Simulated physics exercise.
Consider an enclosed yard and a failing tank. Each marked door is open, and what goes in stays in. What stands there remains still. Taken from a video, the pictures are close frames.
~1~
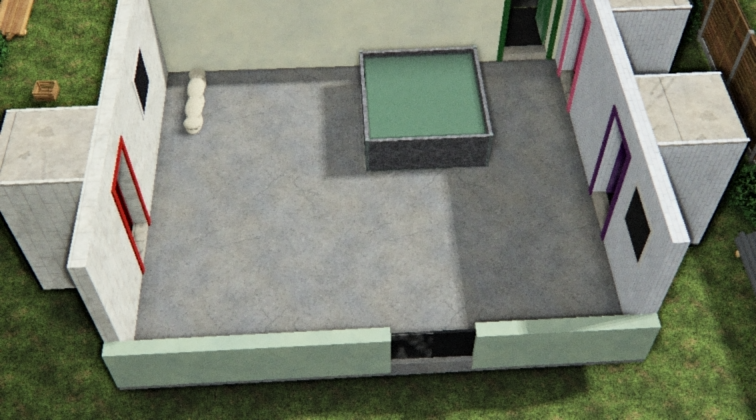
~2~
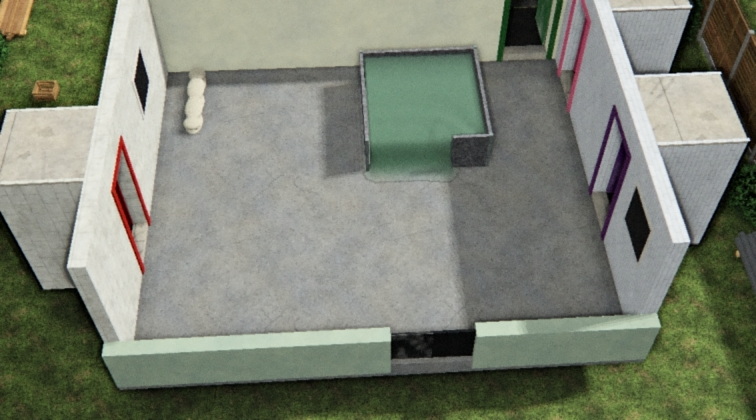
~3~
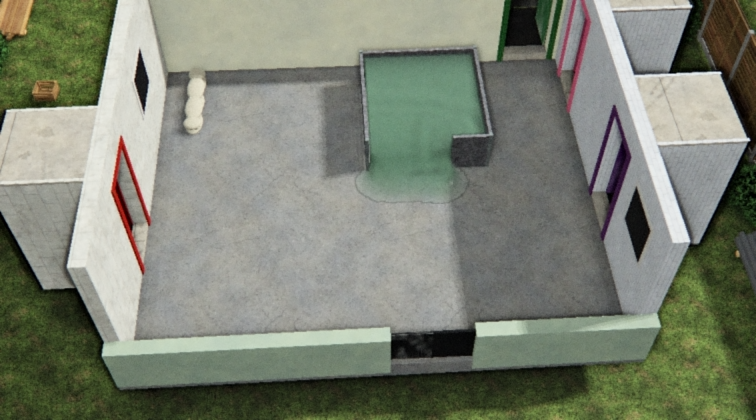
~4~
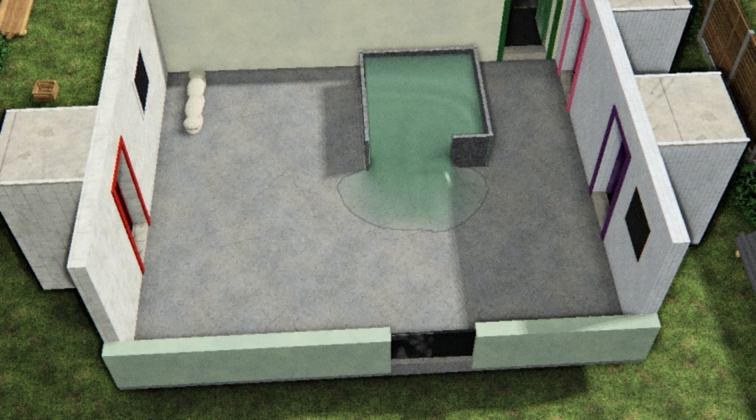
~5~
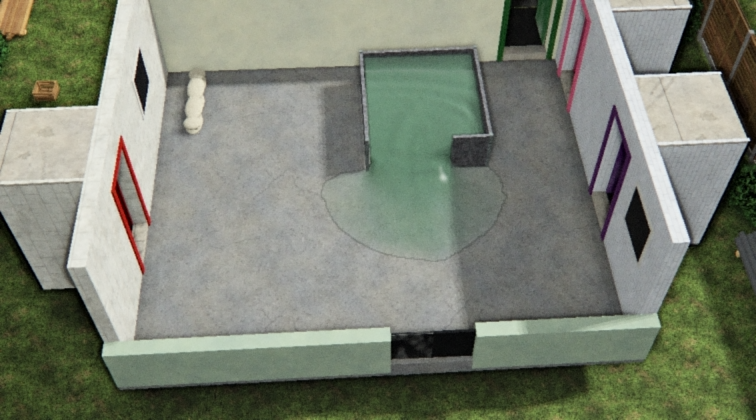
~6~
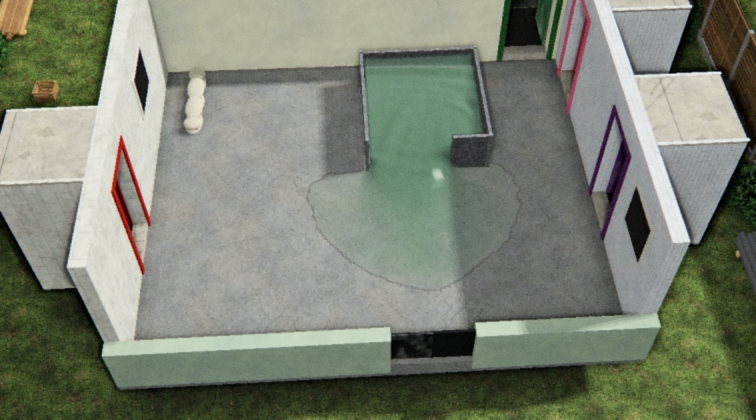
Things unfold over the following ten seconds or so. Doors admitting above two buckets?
Green door not above, pink door not above, red door not above, purple door not above.
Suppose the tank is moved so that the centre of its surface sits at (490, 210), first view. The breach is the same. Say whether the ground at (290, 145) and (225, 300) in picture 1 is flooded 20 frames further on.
Unflooded and submerged.
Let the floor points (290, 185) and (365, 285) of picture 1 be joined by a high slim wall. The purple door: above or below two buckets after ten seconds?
Well, purple does not reach it.
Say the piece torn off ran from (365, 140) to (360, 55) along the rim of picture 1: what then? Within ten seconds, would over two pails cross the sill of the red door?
Well, the red door crosses the line here.
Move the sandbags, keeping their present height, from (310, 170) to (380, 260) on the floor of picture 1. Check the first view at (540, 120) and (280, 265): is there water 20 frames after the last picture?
In turn: Spared, submerged.
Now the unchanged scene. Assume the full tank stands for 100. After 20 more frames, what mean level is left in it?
34 percent or so.
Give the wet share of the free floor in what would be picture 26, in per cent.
My estimate is near 50 per cent.
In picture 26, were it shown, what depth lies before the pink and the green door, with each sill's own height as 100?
The first is near 0 per cent, the second near 0 per cent.
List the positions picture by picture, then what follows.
The tank at (423, 95) is whole and still, in the first picture.
The front is at (454, 174), out from the gap at (410, 159), in the second picture.
Water pours out at (410, 159) and has run to (457, 194), in the third picture.
Water pours out at (410, 160) and has run to (445, 227), in the fourth picture.
Water pours out at (410, 160) and has run to (445, 255), in the fifth picture.
Water pours out at (410, 160) and has run to (438, 285), in the sixth picture.
A moment on, water covers 30 % of the floor; the green door not reached, the pink door not reached, the red door not reached, the purple door not reached.
Next, water covers 40 % of the floor; the green door not reached, the pink door not reached, the red door not reached, the purple door wet at the sill, nothing in.
Then, water covers 50 % of the floor; the green door not reached, the pink door not reached, the red door not reached, the purple door wet at the sill, nothing in.
Later, water covers 80 % of the floor; the green door wet at the sill, nothing in, the pink door wet at the sill, nothing in, the red door wet at the sill, nothing in, the purple door wet at the sill, nothing in.
In the end, water covers 95 % of the floor; the green door wet at the sill, nothing in, the pink door wet at the sill, nothing in, the red door wet at the sill, nothing in, the purple door wet at the sill, nothing in.
